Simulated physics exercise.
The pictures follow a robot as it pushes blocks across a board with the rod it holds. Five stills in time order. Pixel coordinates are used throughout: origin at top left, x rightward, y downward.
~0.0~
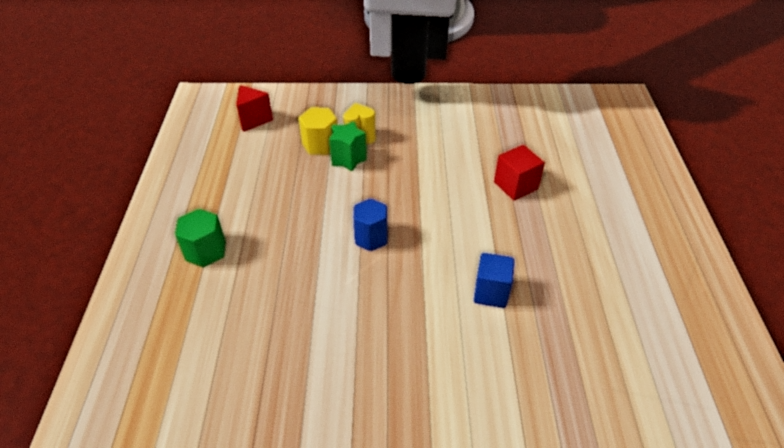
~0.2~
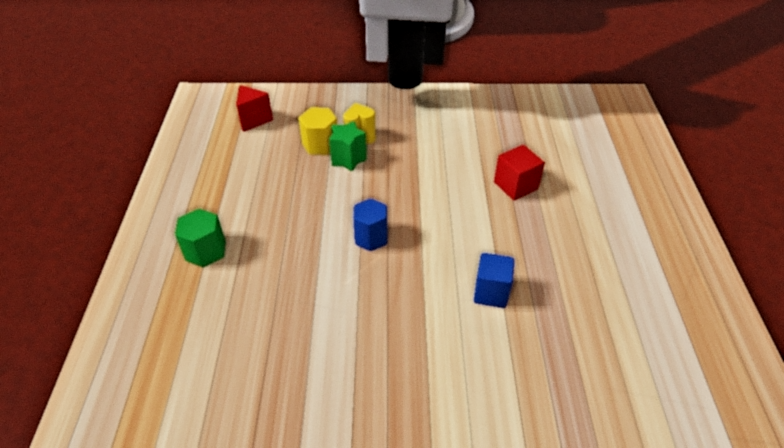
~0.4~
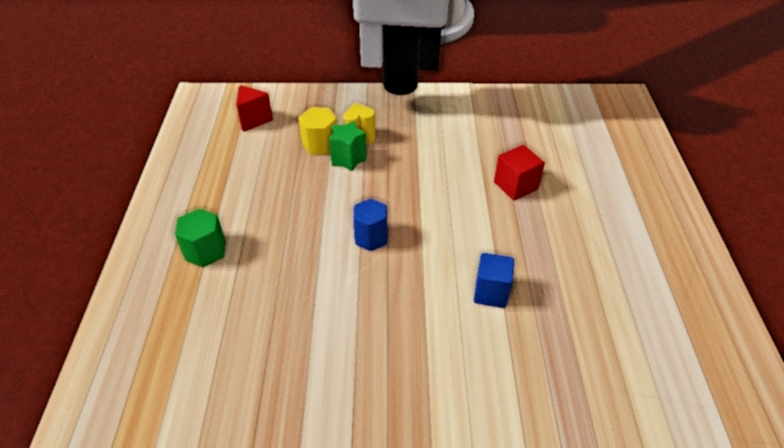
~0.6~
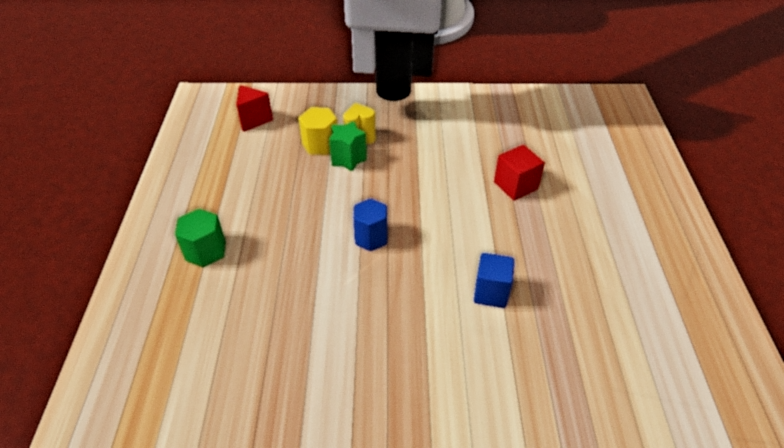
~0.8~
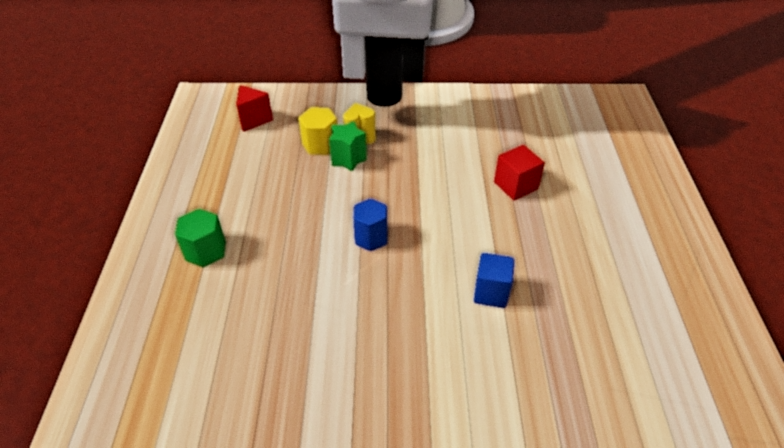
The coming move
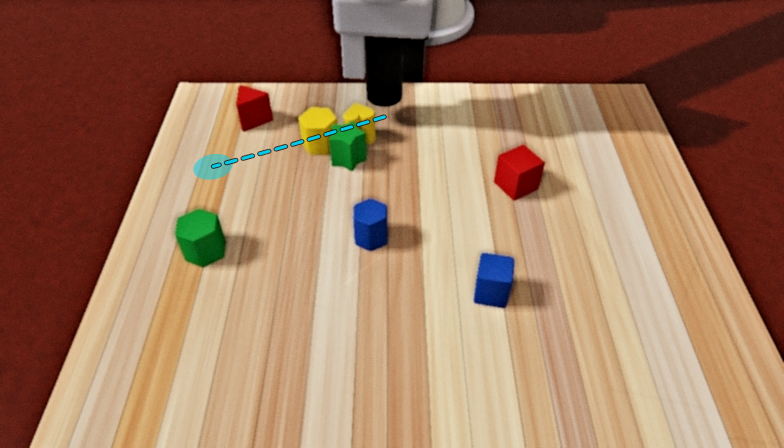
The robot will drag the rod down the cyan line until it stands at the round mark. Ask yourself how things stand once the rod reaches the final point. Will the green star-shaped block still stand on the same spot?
I'd say no.
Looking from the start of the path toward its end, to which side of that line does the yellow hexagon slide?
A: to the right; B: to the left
My answer is option B.
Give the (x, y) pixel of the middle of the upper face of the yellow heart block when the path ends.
Expect it around (335, 124).
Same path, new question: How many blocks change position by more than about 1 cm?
It's going to be three or more.
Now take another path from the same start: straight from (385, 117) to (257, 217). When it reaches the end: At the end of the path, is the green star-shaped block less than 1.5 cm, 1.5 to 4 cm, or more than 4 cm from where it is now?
My answer is that it shifts over 4 cm.
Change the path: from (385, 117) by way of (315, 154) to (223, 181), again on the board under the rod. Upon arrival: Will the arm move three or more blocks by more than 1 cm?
I'd say yes.
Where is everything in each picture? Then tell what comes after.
Tip of the rod at (409, 75), middles of tops, red triangular piece at (248, 94), yellow hexagon at (318, 117), green star-shaped block at (346, 132), yellow heart block at (359, 111), in the first frame.
Rod at (405, 80), nothing pushed, in the second frame.
Rod at (401, 86), nothing pushed, in the third frame.
Rod at (394, 91), nothing pushed, in the fourth frame.
Rod at (384, 97), red triangular piece at (248, 94), yellow hexagon at (318, 117), green star-shaped block at (346, 132), yellow heart block at (359, 111), in the fifth frame.
The line goes in a line from (385, 117) to (213, 167).
On the path given first. One third of the way, rod at (329, 113); yellow hexagon at (301, 124); green star-shaped block at (346, 141), turned 15° anticlockwise; yellow heart block at (336, 124), turned 55° anticlockwise.
Two thirds of the way, rod at (270, 130); yellow hexagon at (264, 147), turned 75° anticlockwise; green star-shaped block at (346, 142), turned 20° anticlockwise; yellow heart block at (335, 124), turned 55° anticlockwise.
At the end, rod at (207, 146); red triangular piece unmoved; yellow hexagon at (261, 149), turned 85° anticlockwise; green star-shaped block at (346, 142), turned 20° anticlockwise; yellow heart block at (335, 124), turned 55° anticlockwise.
